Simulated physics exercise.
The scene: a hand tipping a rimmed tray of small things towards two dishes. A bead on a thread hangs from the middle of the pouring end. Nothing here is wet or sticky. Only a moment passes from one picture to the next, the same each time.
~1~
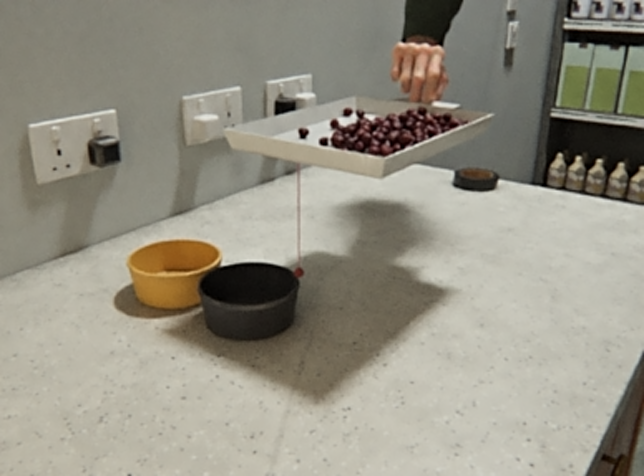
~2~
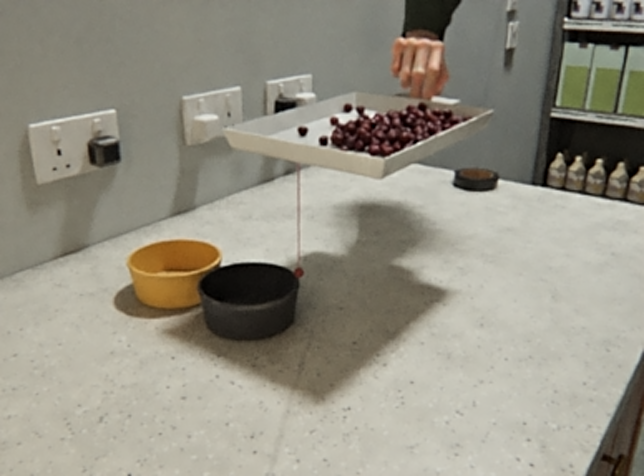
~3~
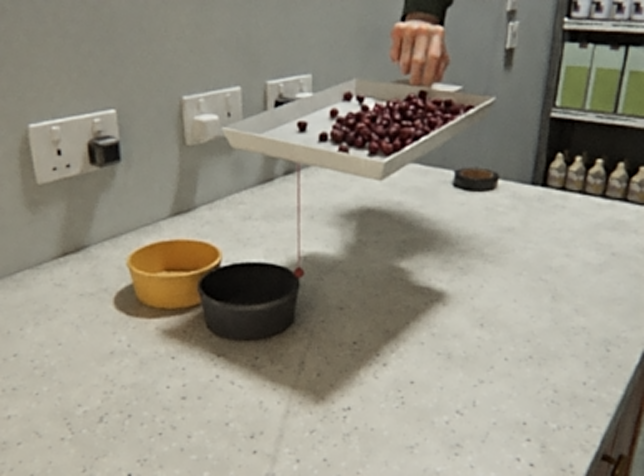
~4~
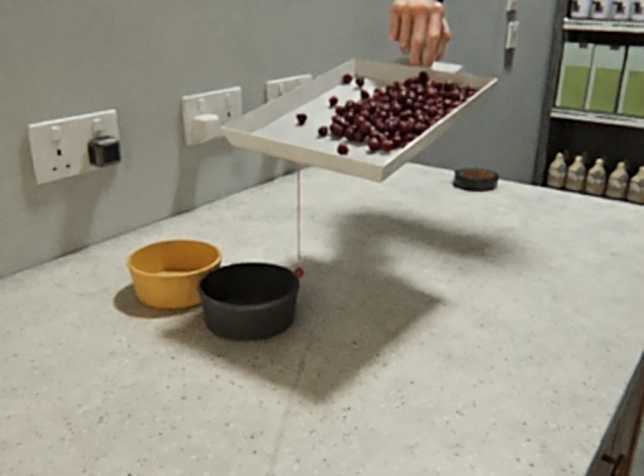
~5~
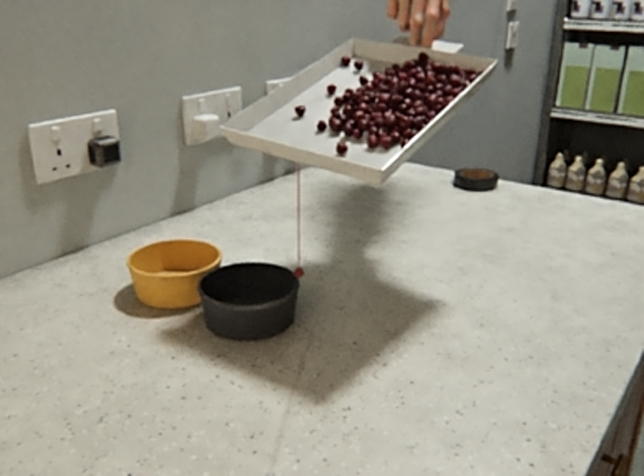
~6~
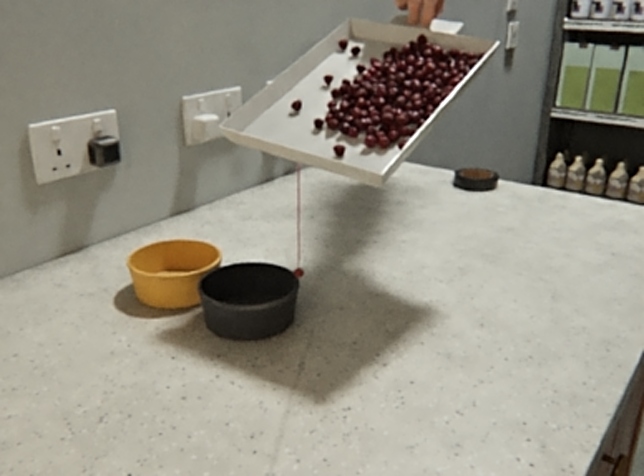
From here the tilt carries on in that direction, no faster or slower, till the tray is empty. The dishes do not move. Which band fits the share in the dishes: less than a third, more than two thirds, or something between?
Together they catch under a third.
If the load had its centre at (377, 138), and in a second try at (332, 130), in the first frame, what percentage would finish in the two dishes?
About 10 and 0 per cent.
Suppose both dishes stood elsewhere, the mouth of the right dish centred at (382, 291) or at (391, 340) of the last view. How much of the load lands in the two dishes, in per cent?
Near 0 % and 70 %.
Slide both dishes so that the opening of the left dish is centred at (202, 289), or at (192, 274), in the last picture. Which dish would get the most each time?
In turn: The right dish; the right-hand dish.
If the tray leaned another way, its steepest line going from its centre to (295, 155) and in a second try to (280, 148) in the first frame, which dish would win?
One: Right. Two: Right.
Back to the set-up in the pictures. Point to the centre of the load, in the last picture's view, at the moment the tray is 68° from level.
At about (331, 156).
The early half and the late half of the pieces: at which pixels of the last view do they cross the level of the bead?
First near (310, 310), later near (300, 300).
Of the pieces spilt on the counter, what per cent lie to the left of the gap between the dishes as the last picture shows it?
About 20 per cent.
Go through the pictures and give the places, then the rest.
Corners of the pouring end at (232, 129) and (382, 156), level; middle of the load at (399, 134), dried cherries; left dish at (141, 286); right dish at (215, 316); bead on its thread at (299, 273), in the first picture.
Corners of the pouring end at (231, 128) and (382, 157), level; middle of the load at (399, 131), in the second picture.
Corners of the pouring end at (231, 127) and (381, 159), tipped barely, lowest at the right corner; middle of the load at (400, 124), in the third picture.
Corners of the pouring end at (229, 126) and (380, 162), tipped a little, lowest at the right corner; middle of the load at (400, 112), in the fourth picture.
Corners of the pouring end at (228, 125) and (380, 165), tipped clearly, lowest at the right corner; middle of the load at (399, 101), in the fifth picture.
Corners of the pouring end at (226, 124) and (379, 168), tipped clearly, lowest at the right corner; middle of the load at (397, 91), about a third on the move; left dish at (141, 286); right dish at (215, 316), in the sixth picture.
Soon after the last picture, tray tipped steeply; most on the tray; a stray few in the right dish; a stray few outside both; about a quarter in the air.
A little later, tray tipped past a quarter turn; a small part on the tray; a small part in the right dish; about two thirds outside both; about a quarter in the air.
Later still, tray tipped past a quarter turn; a small part in the right dish; nearly all outside both.
At rest, tray tipped past a quarter turn; a small part in the right dish; none in the left dish; nearly all outside both.
